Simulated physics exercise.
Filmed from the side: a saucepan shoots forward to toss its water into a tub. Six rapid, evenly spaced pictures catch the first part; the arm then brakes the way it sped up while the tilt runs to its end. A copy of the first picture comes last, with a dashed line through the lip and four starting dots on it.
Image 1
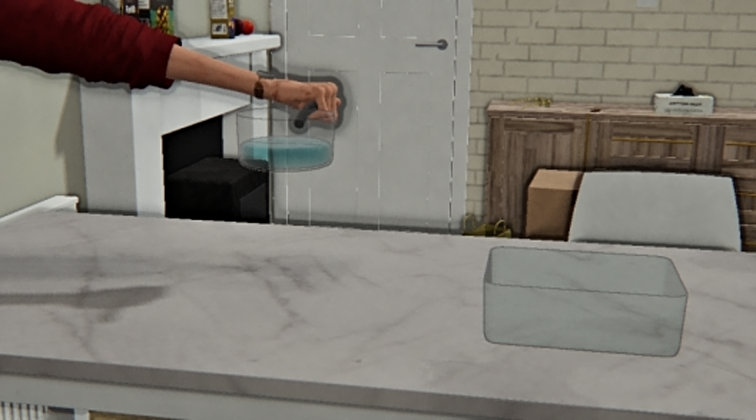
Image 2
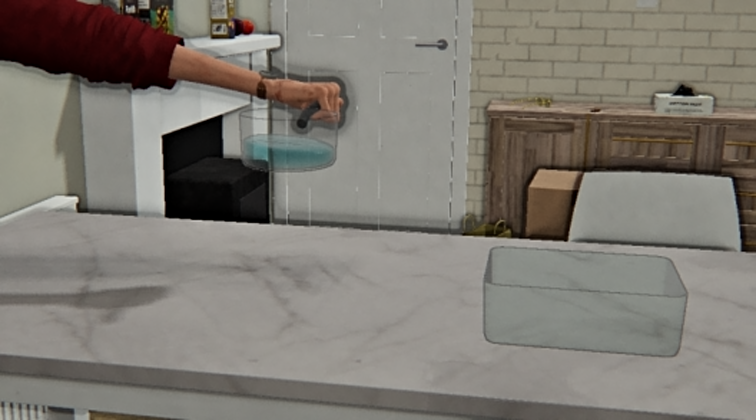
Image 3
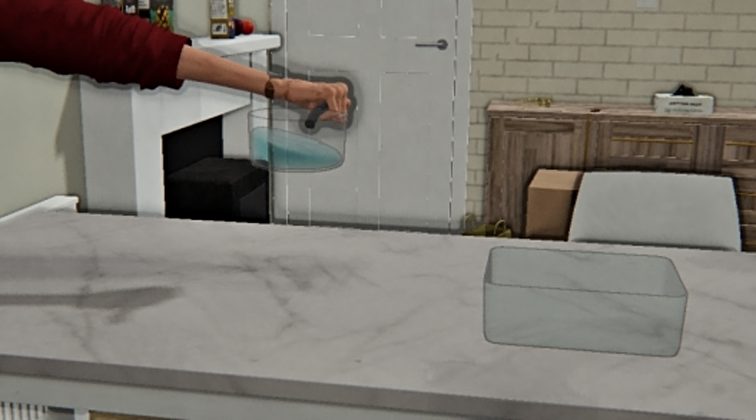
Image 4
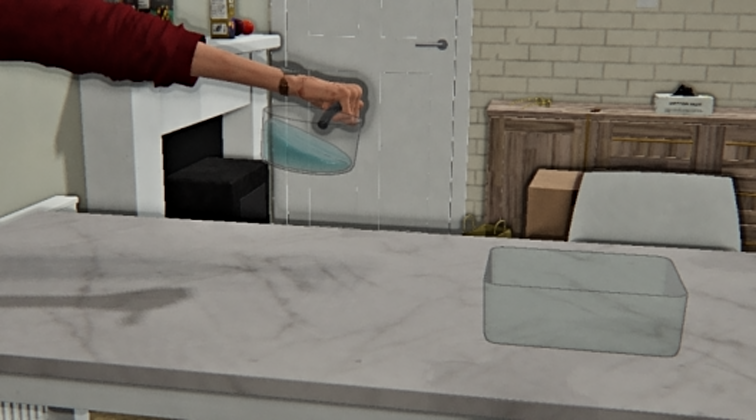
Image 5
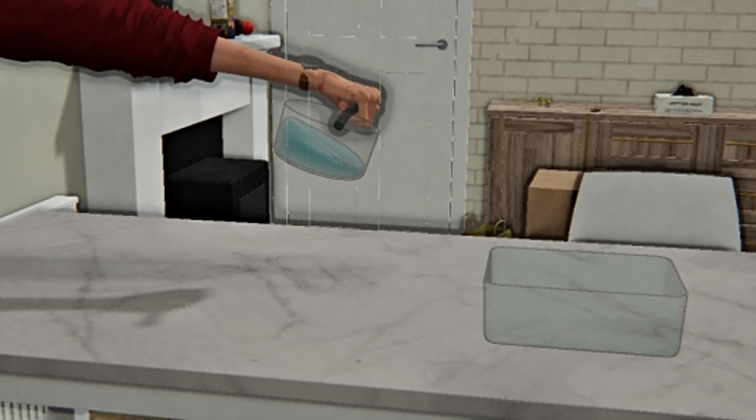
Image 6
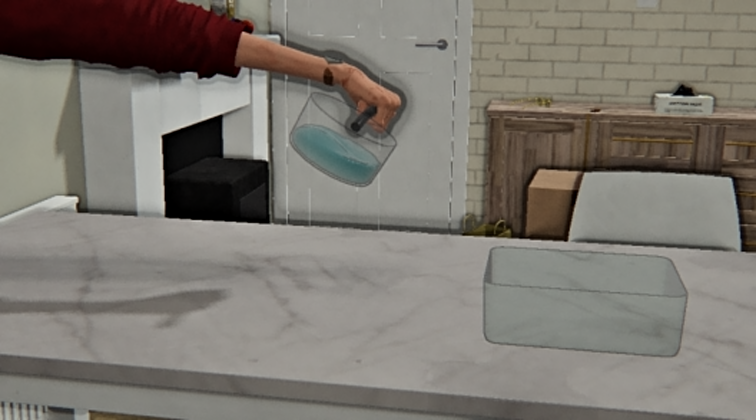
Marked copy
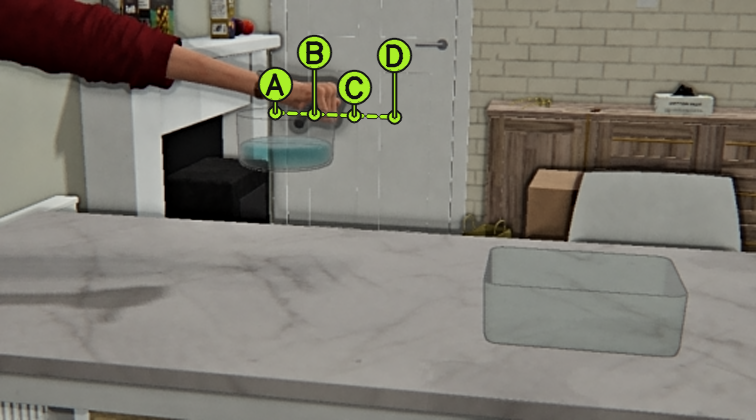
A hand in a red sleeve moved a clear pan of bluish water a short way right above a marble table, then tilted it toward an empty clear tub as the water sloshed inside.
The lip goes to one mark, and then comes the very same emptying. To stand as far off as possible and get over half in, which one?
Use place C.
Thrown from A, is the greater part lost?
Yes, that goes wrong.
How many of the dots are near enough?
Two of the four.
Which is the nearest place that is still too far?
Here it is place B.
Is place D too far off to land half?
No, not at all.
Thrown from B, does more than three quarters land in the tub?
No.
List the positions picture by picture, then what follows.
Upright, lip at (332, 114); tub from (483, 341) to (679, 356); nothing has left yet.
Upright, lip at (335, 115); nothing has left yet.
Upright, lip at (344, 116); nothing has left yet.
Tipped about 7°, lip at (359, 121); nothing has left yet.
Tipped about 17°, lip at (377, 131); nothing has left yet.
Tipped about 30°, lip at (395, 144); nothing has left yet.
On the marked copy, A at (275, 112); B at (314, 114); C at (354, 115); D at (394, 117).
With A, about 3 % lands in the tub, 96 % falls short.
With B, about 35 % lands in the tub, 57 % falls short and 8 % goes beside or beyond.
With C, about 62 % lands in the tub, 26 % falls short and 12 % goes beside or beyond.
With D, about 71 % lands in the tub, 14 % falls short and 14 % goes beside or beyond.
